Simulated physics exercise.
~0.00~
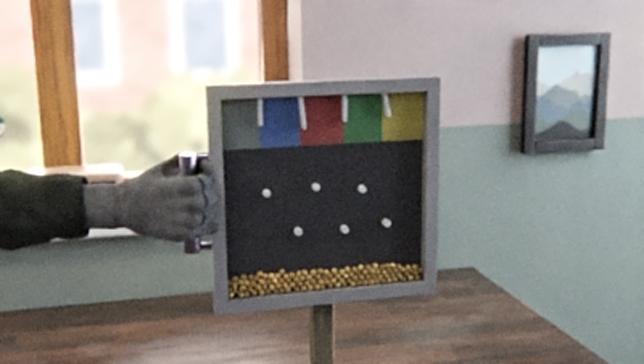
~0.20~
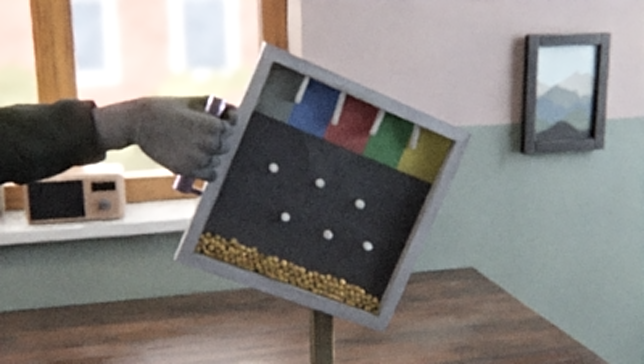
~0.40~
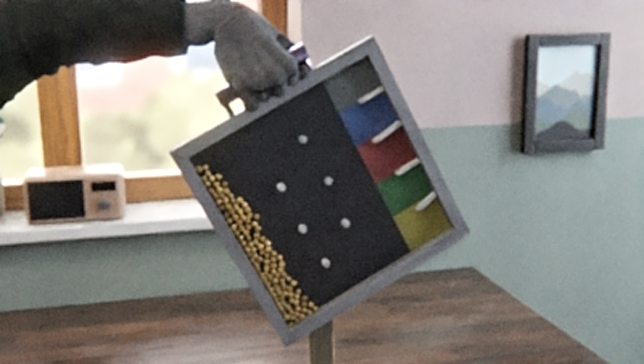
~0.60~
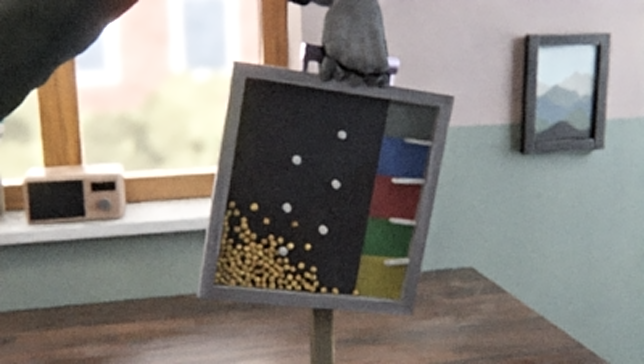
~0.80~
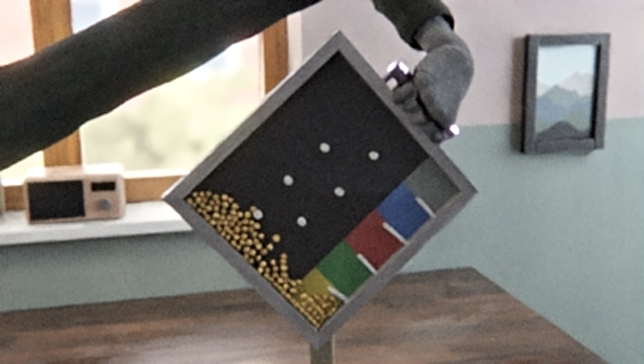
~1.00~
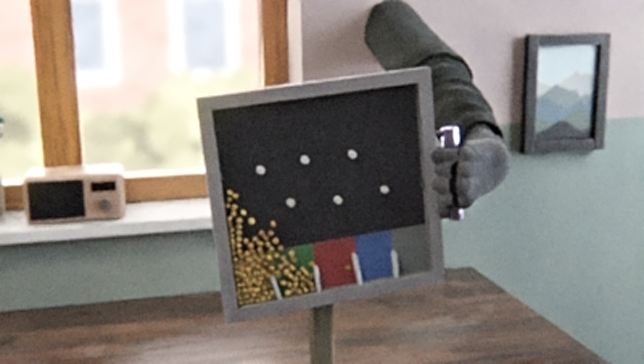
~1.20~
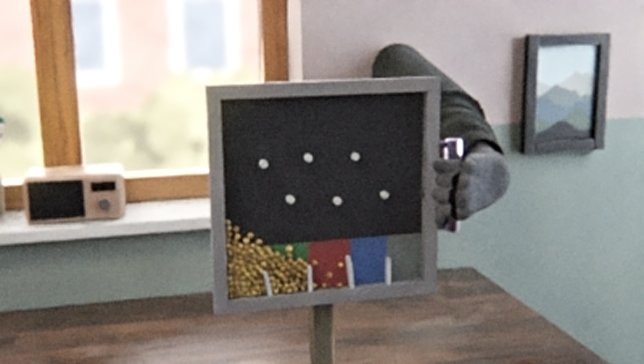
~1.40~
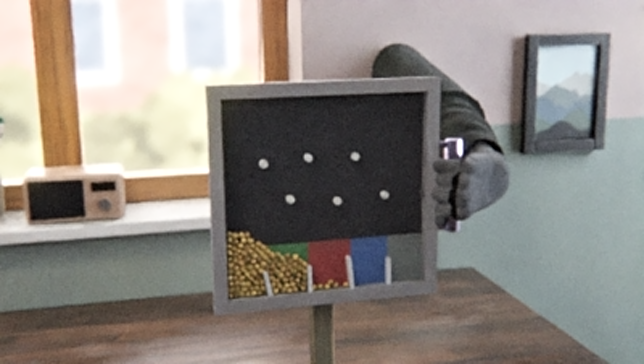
A gray hand in a dark sleeve grips the left side of a gray-framed square box standing over a wooden table, seen from the front, with a window behind and a mountain picture at right. Gold beads line its bottom, pale pegs dot the black middle, and gray, blue, red, green and yellow pockets run along the top. The hand swings the box clockwise until it is upside down. The beads slide and tumble into the lower left corner. They settle heaped over the yellow and green pockets, with a few in red, while blue and gray stay empty.
